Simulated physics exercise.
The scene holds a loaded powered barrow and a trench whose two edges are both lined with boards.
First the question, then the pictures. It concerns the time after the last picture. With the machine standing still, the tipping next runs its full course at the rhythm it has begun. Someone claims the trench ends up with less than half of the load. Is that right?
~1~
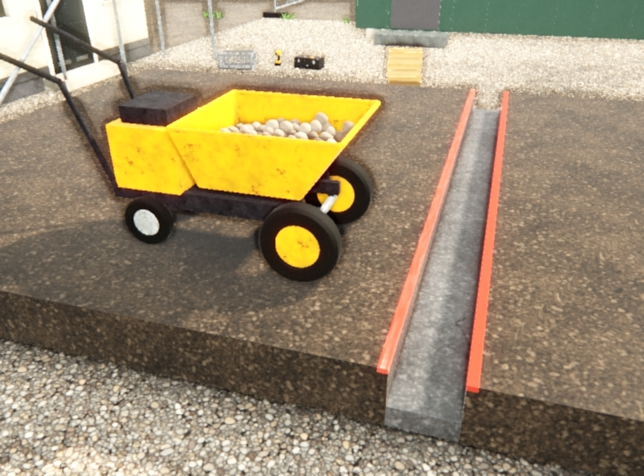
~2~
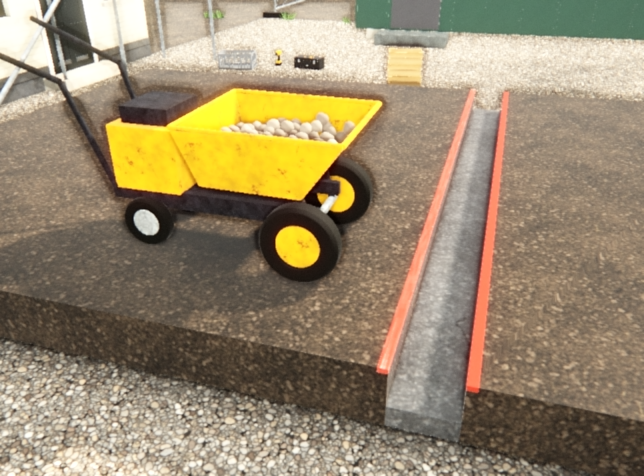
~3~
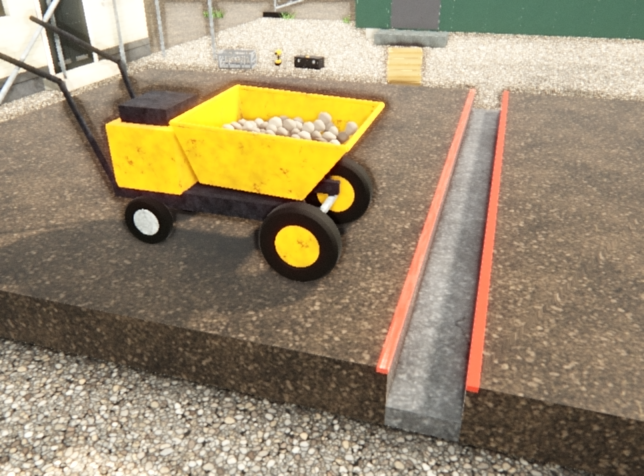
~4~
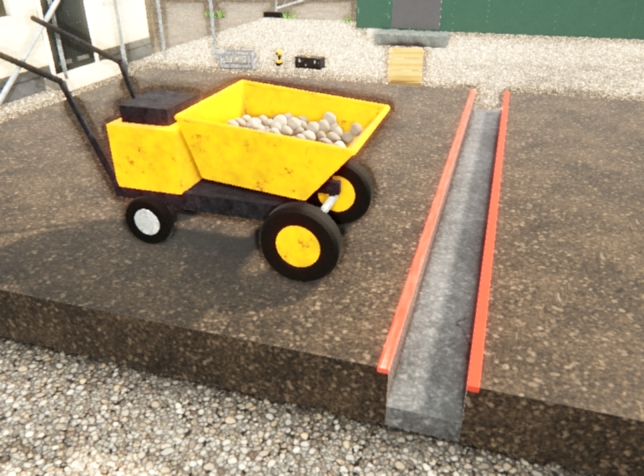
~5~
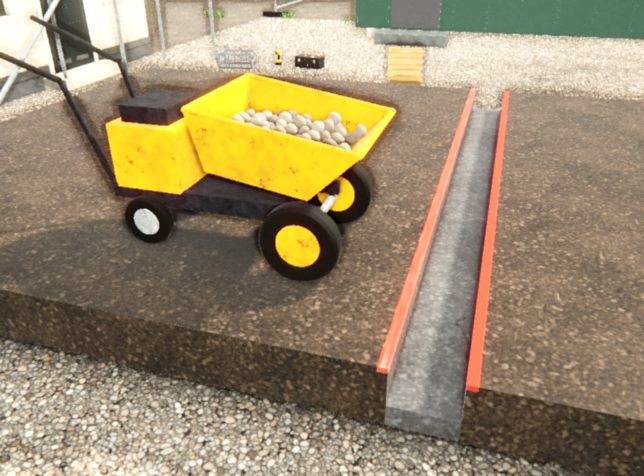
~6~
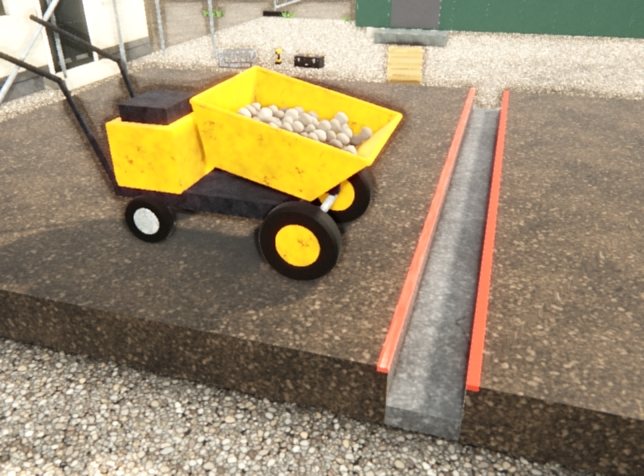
The trench is likely to gain the main share of it.
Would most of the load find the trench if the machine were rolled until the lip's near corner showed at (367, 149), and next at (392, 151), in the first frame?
Initially past the halfway mark, next shy of half.
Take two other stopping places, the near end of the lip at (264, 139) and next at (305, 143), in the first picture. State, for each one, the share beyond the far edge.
That would be roughly 0 in a hundred and then roughly 0 in a hundred.
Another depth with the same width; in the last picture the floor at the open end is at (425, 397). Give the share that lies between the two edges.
Roughly 80 in a hundred.
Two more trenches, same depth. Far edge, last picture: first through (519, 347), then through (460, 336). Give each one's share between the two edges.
The first case gives close to 100 per cent and the second close to 90 per cent.
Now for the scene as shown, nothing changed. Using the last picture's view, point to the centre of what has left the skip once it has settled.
I'd place the middle at about (449, 284).
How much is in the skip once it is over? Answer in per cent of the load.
Roughly 0 percent.
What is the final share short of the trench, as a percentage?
That share is about 0 percent.
Just after the last frame, skip tipped steeply; every one in the skip.
A moment on, skip tipped steeply; almost all in the skip; about a tenth in or heaped over the trench.
Further on, skip tipped right over; roughly a quarter in the skip; roughly two thirds in or heaped over the trench; just a few beyond it.
When it is over, skip tipped right over; just a few short of the trench; almost all in or heaped over the trench; just a few beyond it.
